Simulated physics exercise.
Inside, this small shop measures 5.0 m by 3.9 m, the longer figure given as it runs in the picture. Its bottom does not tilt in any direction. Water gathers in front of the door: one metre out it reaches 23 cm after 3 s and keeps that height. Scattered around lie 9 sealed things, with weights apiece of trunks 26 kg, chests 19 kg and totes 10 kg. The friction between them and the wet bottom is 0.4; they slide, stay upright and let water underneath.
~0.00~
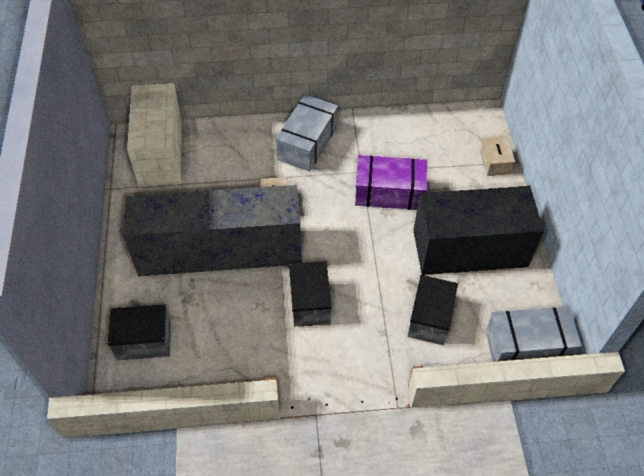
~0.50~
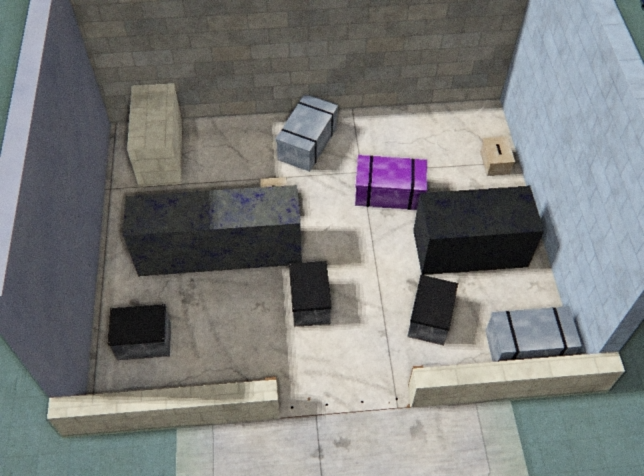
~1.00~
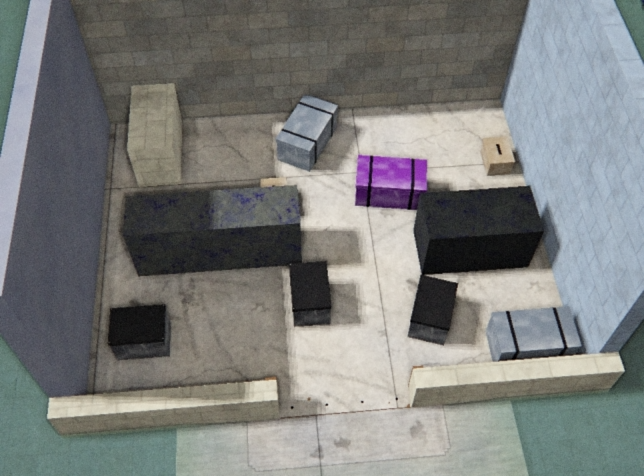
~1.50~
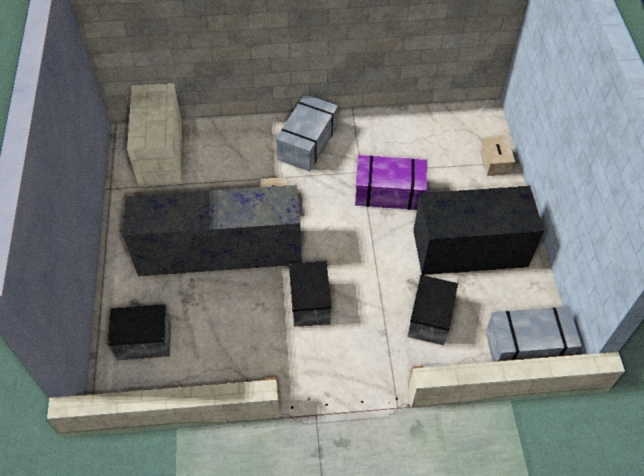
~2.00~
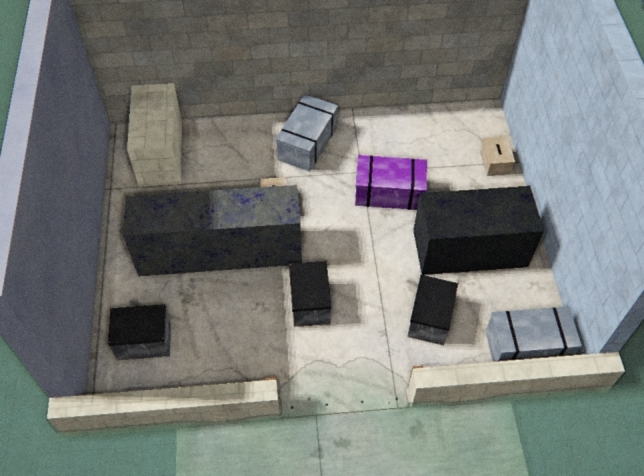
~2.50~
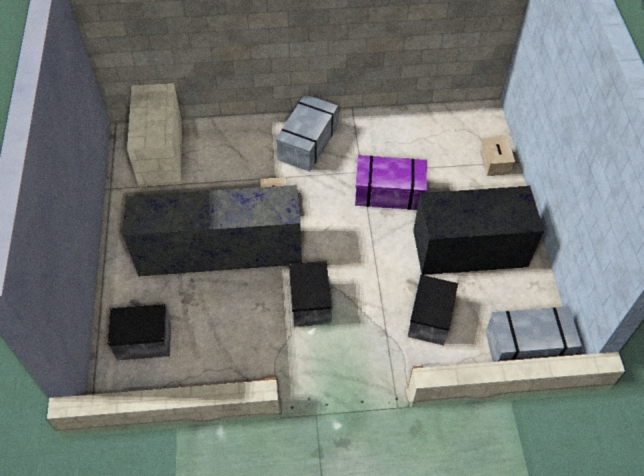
The clip shows a small walled room holding a purple trunk, grey chests and dark boxes, none of which move, while greenish water spreads across the ground outside and then creeps through the front doorway onto the pale floor.
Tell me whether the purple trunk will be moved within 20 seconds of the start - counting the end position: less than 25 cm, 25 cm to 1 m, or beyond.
I'd say it gets moved somewhat.
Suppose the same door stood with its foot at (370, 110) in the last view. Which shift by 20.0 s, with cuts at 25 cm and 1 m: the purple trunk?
Under that change the purple trunk is pushed well away.
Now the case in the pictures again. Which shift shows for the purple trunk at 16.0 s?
About 120 cm.
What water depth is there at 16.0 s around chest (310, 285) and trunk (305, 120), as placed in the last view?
Close to 17 and 15 centimetres.
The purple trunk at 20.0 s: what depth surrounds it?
The depth there is around 20 cm.
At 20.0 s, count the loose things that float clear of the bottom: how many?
Of them, 9.
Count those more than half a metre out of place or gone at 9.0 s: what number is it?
I count 3.
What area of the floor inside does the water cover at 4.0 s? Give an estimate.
Roughly 5.5 m2.
After 4.0 s the purple trunk is near (392, 168), 0.1 m from its start, aground; 0 afloat.
After 9.0 s the purple trunk is near (482, 109), 1.5 m from its start, afloat; 2 afloat.
After 16.0 s the purple trunk is near (500, 168), 1.2 m from its start, afloat; 9 afloat.
After 20.0 s the purple trunk is near (378, 119), 0.7 m from its start, afloat; 9 afloat.
